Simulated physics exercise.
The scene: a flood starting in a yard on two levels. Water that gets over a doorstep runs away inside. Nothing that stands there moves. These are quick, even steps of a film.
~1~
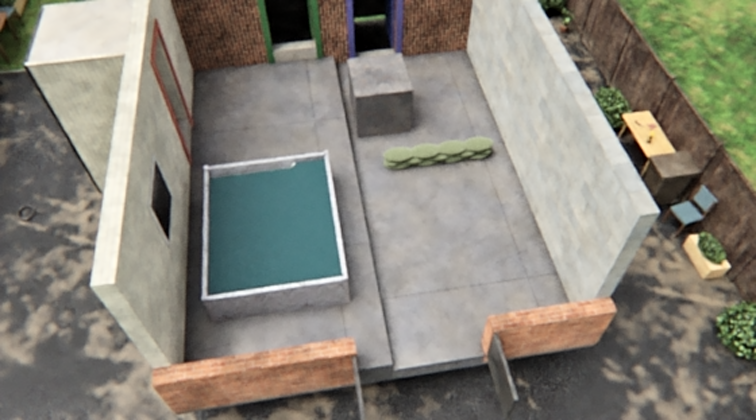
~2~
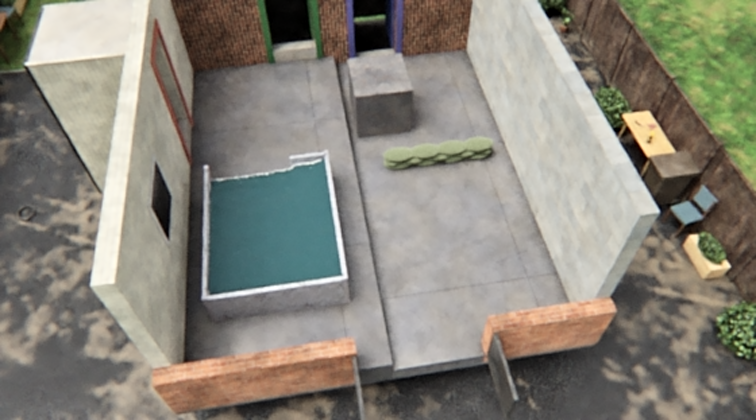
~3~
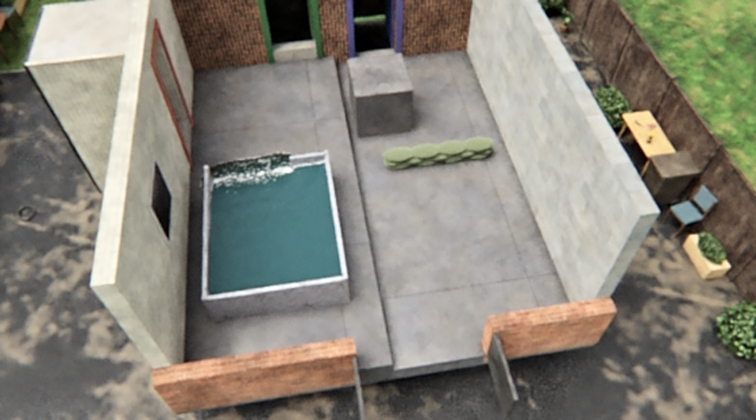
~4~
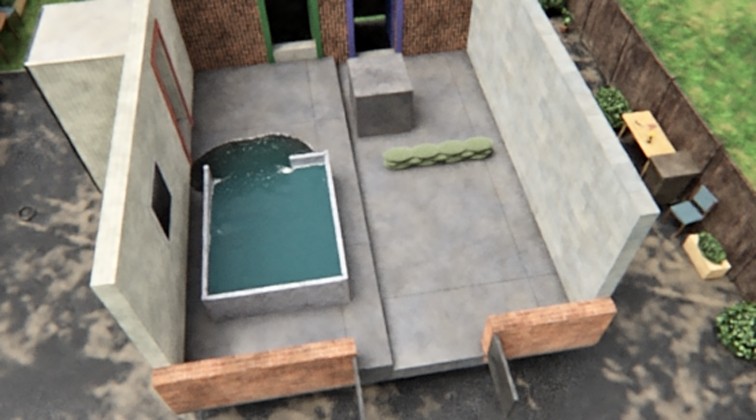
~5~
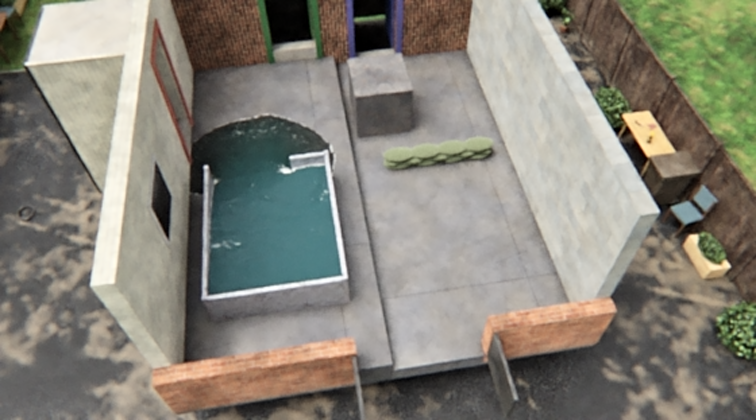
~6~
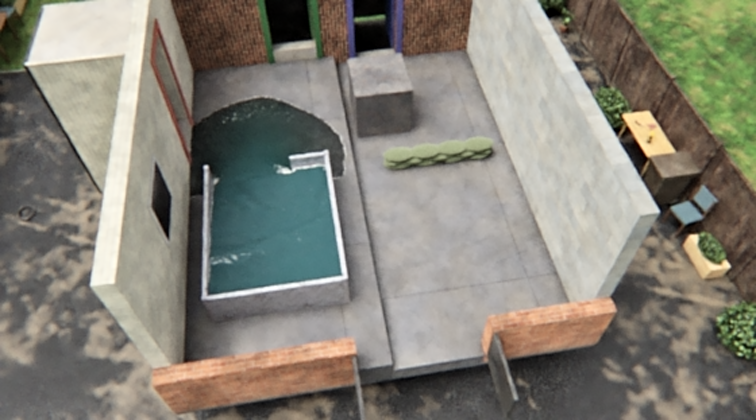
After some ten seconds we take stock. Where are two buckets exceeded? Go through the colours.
One by one: The green door holds within the limit; the blue door floods; the red door holds within the limit.
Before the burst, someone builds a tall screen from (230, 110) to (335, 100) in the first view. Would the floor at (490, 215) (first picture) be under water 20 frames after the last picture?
Verdict: Dry.
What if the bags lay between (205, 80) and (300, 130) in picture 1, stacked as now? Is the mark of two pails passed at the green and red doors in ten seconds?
My reading: Green holds; red passes that mark.
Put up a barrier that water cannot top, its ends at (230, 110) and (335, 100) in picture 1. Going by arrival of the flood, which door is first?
That is the red-painted one.
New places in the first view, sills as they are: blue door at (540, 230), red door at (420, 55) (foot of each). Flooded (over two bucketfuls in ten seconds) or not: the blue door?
One by one: The blue door is under.
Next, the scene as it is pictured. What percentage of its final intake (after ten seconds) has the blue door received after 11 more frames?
About 0 per cent.
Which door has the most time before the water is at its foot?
Last comes the blue-painted one.
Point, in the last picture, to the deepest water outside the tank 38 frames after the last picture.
I would point to (351, 119).
A moment on, water covers 25 % of the floor; the green door wet at the sill, nothing in, the blue door not reached, the red door wet at the sill, nothing in.
Next, water covers 30 % of the floor; the green door wet at the sill, nothing in, the blue door wet at the sill, nothing in, the red door wet at the sill, nothing in.
Then, water covers 40 % of the floor; the green door wet at the sill, nothing in, the blue door under two buckets in, the red door wet at the sill, nothing in.
Later, water covers 65 % of the floor; the green door wet at the sill, nothing in, the blue door over two buckets in, the red door wet at the sill, nothing in.
In the end, water covers 85 % of the floor; the green door wet at the sill, nothing in, the blue door far over two buckets in, the red door wet at the sill, nothing in.
